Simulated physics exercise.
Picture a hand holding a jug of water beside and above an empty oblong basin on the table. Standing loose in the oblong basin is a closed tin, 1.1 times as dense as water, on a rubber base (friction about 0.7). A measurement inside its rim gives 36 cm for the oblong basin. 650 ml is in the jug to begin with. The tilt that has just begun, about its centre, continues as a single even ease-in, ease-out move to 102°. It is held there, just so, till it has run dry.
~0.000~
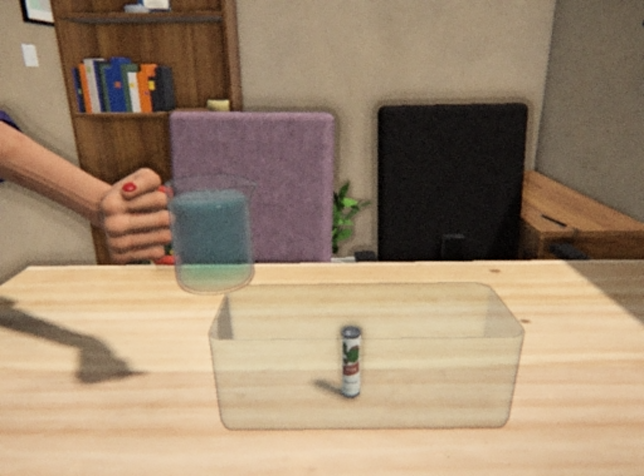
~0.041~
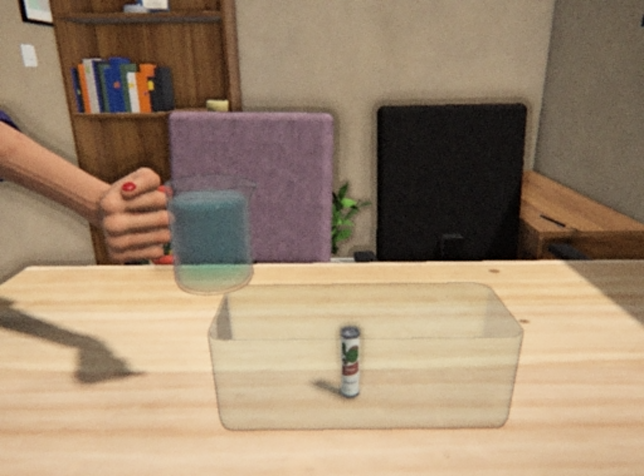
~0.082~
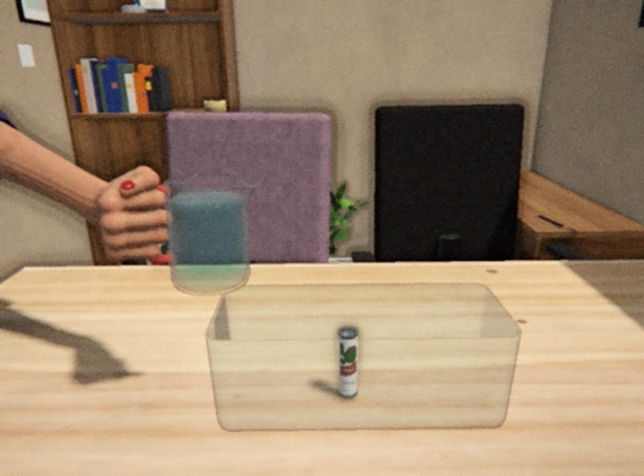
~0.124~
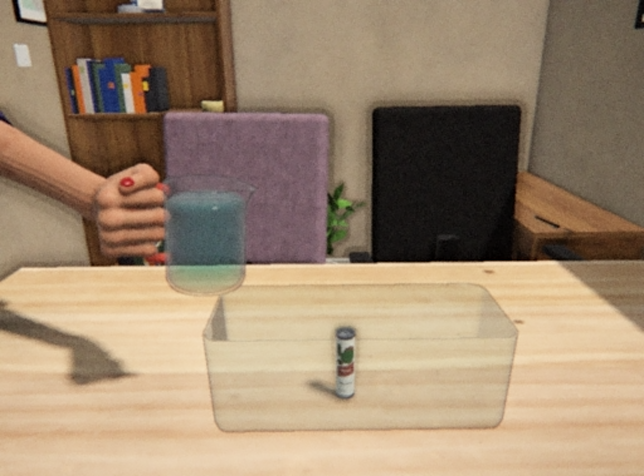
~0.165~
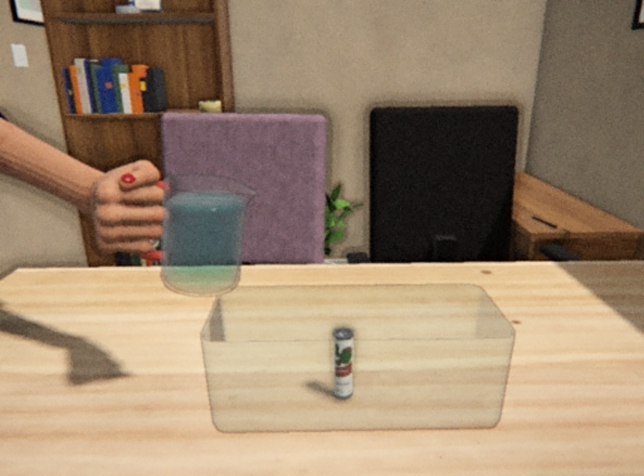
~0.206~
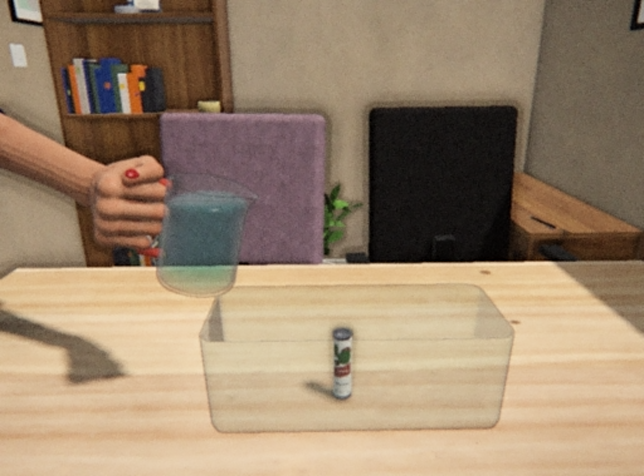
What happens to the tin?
It keels over.
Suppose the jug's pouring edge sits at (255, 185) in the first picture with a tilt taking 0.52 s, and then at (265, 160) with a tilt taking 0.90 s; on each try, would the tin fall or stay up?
Try 1: Tipped over; try 2: Tipped over.
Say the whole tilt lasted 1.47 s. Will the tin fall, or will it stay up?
Outcome - the tin comes down.
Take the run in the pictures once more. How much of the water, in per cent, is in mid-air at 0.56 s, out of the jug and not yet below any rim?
12 per cent.
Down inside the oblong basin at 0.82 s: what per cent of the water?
Looks like about 48 % of the whole amount.
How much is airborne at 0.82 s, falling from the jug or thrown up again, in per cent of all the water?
Estimated airborne part: Roughly 16 per cent.
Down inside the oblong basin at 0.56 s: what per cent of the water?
Close to 4 in a hundred.
After 0.56 s the tilt is 71° and 83 per cent is still to pour; the tin stands where it began.
After 0.82 s the tilt is 101° and 35 per cent is still to pour; the tin leans 15°.
After 1.09 s the tilt is 102° and 7 per cent is still to pour; the tin lies on its side.
After 1.39 s the tilt is 102° and 1 per cent is still to pour; the tin lies on its side.
In the end the tin lies on its side.
